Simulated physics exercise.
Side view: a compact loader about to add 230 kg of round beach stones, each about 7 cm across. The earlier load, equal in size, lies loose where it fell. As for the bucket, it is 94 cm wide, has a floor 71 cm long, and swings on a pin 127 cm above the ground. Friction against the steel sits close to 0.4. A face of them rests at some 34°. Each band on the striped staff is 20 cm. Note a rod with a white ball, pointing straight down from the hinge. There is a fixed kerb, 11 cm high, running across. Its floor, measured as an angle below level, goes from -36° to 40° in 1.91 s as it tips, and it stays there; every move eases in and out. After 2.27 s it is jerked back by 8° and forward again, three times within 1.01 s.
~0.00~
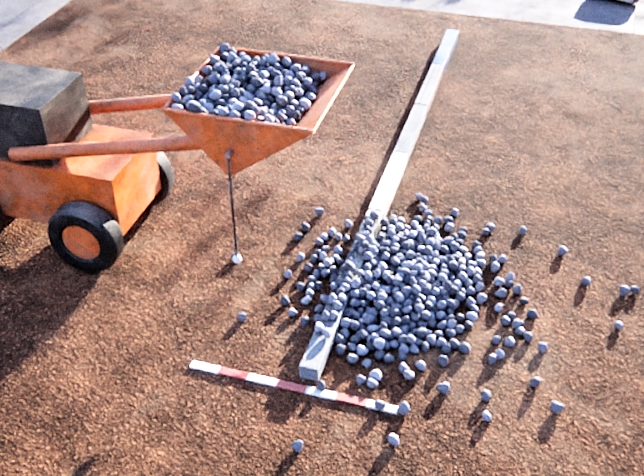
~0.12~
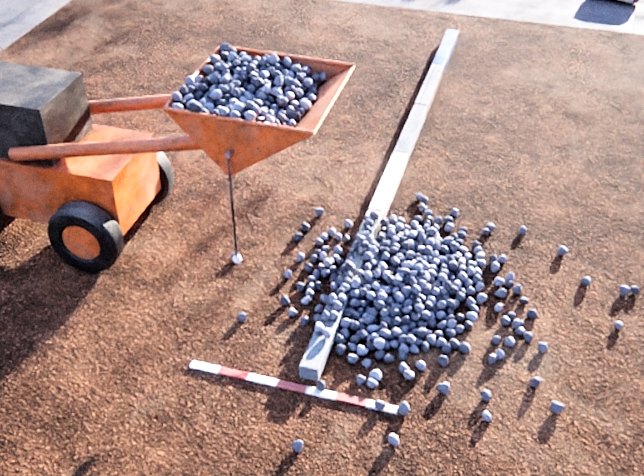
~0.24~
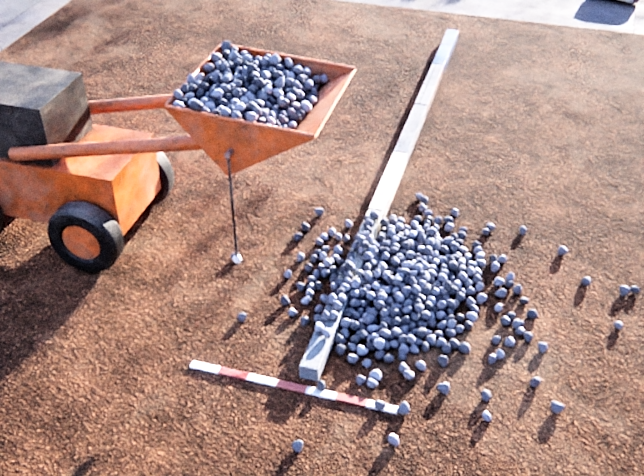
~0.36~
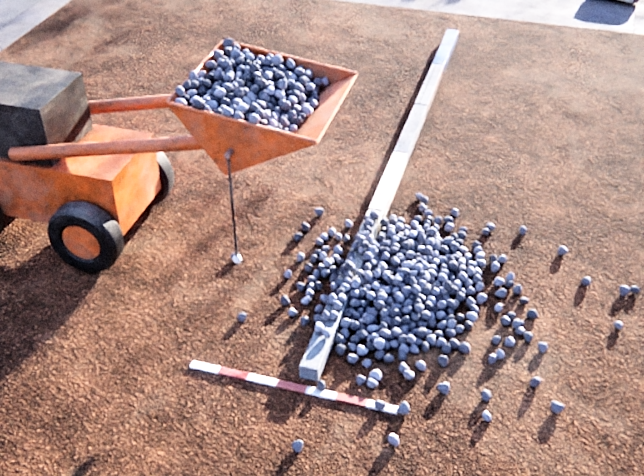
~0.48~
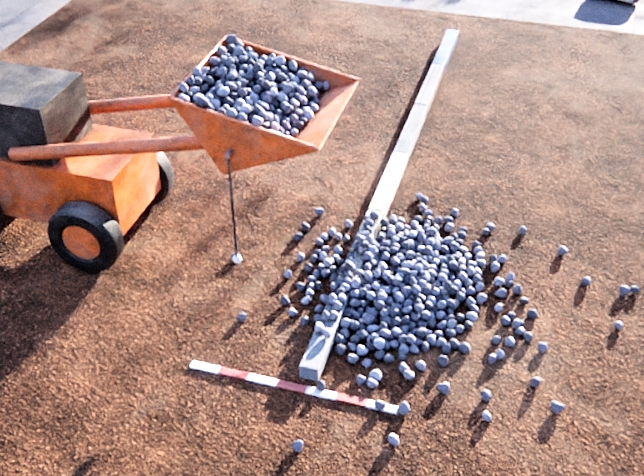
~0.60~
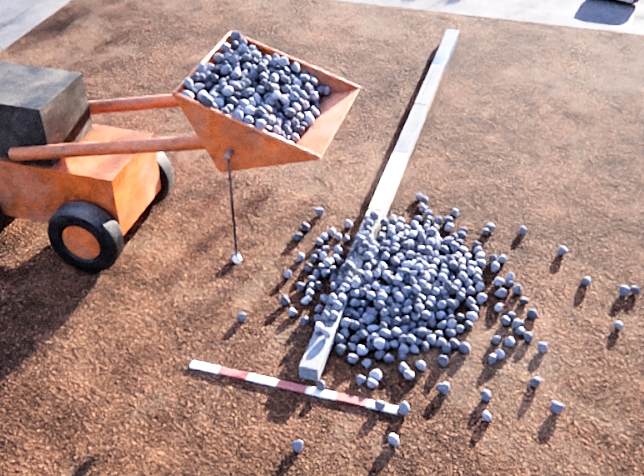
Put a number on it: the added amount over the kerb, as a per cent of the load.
68 percent, roughly.
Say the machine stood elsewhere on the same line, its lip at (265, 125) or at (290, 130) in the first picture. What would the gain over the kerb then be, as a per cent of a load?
The first would add some 10 per cent and the second some 35 per cent.
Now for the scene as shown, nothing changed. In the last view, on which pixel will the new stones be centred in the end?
The middle lies near (376, 267) in the last picture.
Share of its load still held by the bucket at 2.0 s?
Held: Around 10 % of the load.
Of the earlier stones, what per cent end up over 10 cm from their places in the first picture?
I'd put it at about 10 per cent.
After 1.4 s the floor is at 28°; in per cent of one load, 87 in the bucket, 26 on this side of the kerb, 87 over the kerb; the foremost stones are at (584, 318).
After 2.0 s the floor is at 40°; in per cent of one load, 10 in the bucket, 58 on this side of the kerb, 132 over the kerb; the foremost stones are at (584, 318).
After 3.7 s the floor is at 40°; in per cent of one load, 0 in the bucket, 46 on this side of the kerb, 154 over the kerb; the foremost stones are at (584, 318).
After 6.1 s the floor is at 40°; in per cent of one load, 0 in the bucket, 46 on this side of the kerb, 154 over the kerb; the foremost stones are at (584, 318). Net gain over the kerb, 68.
